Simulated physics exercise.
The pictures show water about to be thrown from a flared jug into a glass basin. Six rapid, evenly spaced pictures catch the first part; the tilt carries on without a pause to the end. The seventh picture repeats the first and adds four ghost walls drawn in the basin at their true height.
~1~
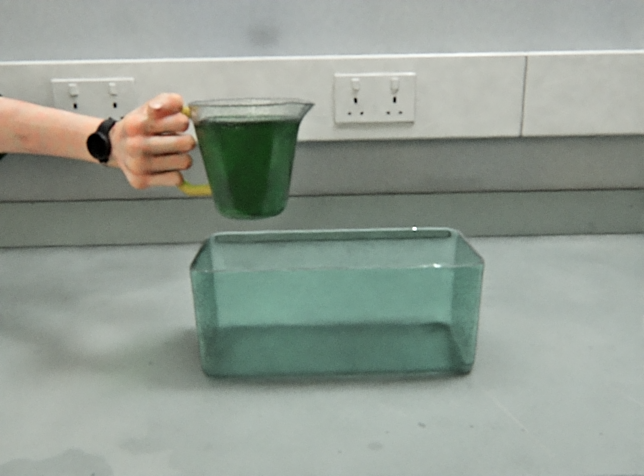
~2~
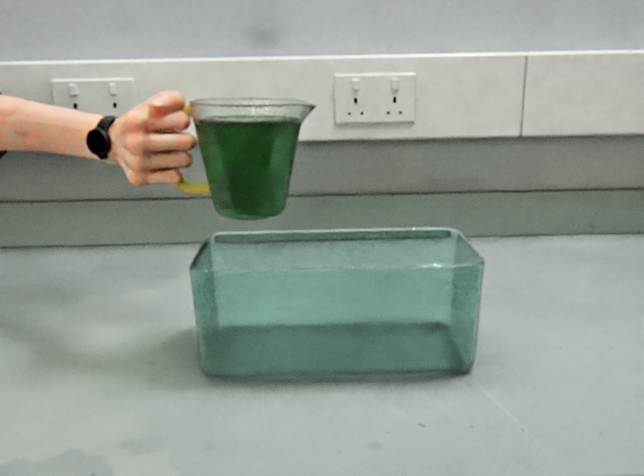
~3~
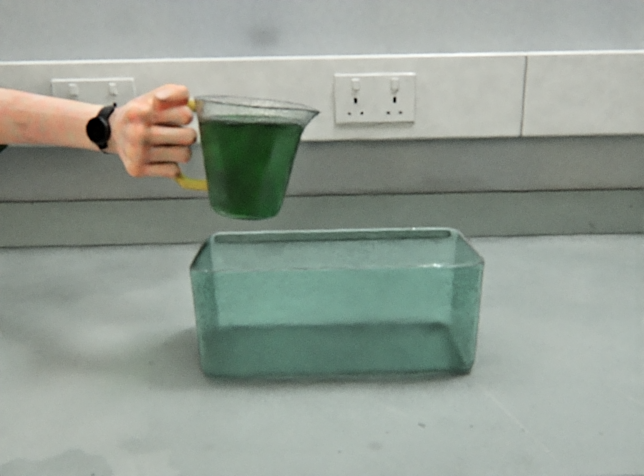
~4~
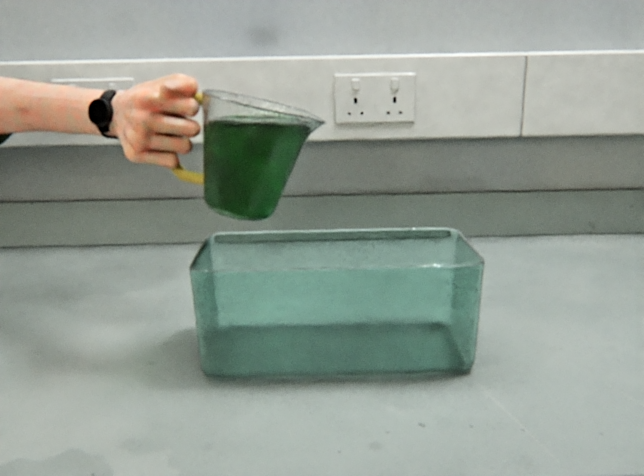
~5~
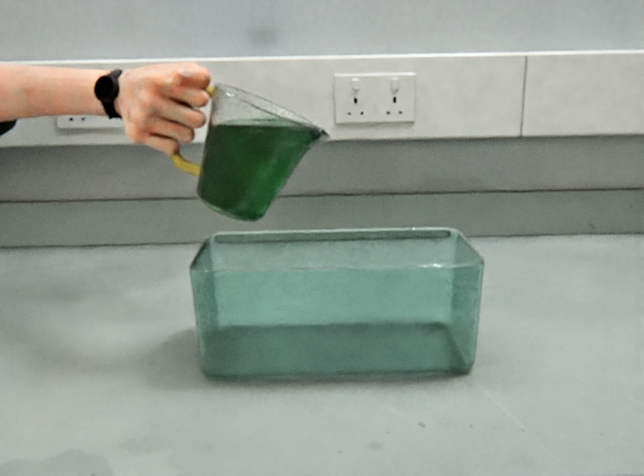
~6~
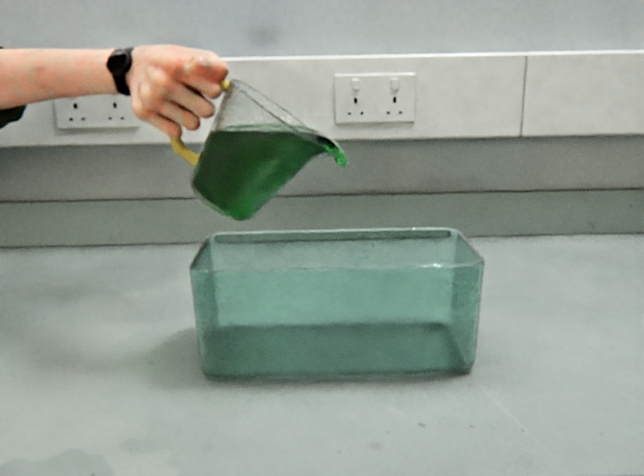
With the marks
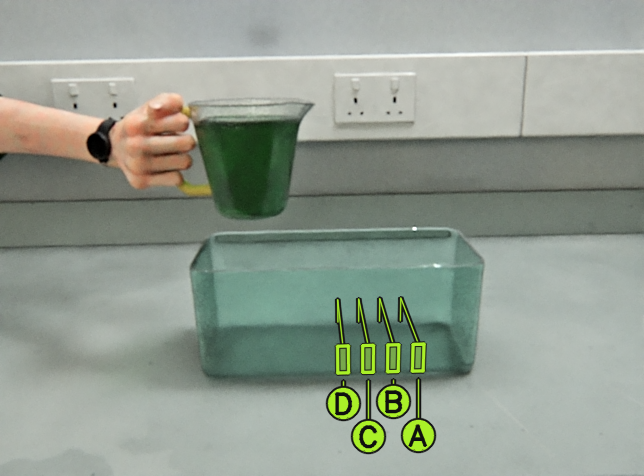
On a grey worktop, a hand tilting a flared jug of green water rightward above a glass basin, liquid emerging over its lip.
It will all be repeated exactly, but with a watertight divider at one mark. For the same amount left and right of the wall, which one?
It is C.
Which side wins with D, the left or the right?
The right side.
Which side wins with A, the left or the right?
More ends on the left.
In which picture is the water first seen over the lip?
Picture 6.
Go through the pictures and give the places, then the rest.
Upright, lip at (313, 103); basin from (202, 374) to (474, 368); nothing has left yet.
Upright, lip at (315, 105); nothing has left yet.
Tipped about 6°, lip at (319, 111); nothing has left yet.
Tipped about 14°, lip at (324, 121); nothing has left yet.
Tipped about 24°, lip at (329, 135); nothing has left yet.
Tipped about 36°, lip at (332, 153); water is over the lip, down to (339, 162).
On the marked copy, A at (418, 379); B at (393, 379); C at (368, 380); D at (343, 381).
With A, about 90 % ends left of the wall and 9 % right of it.
With B, about 73 % ends left of the wall and 26 % right of it.
With C, about 49 % ends left of the wall and 51 % right of it.
With D, about 27 % ends left of the wall and 72 % right of it.
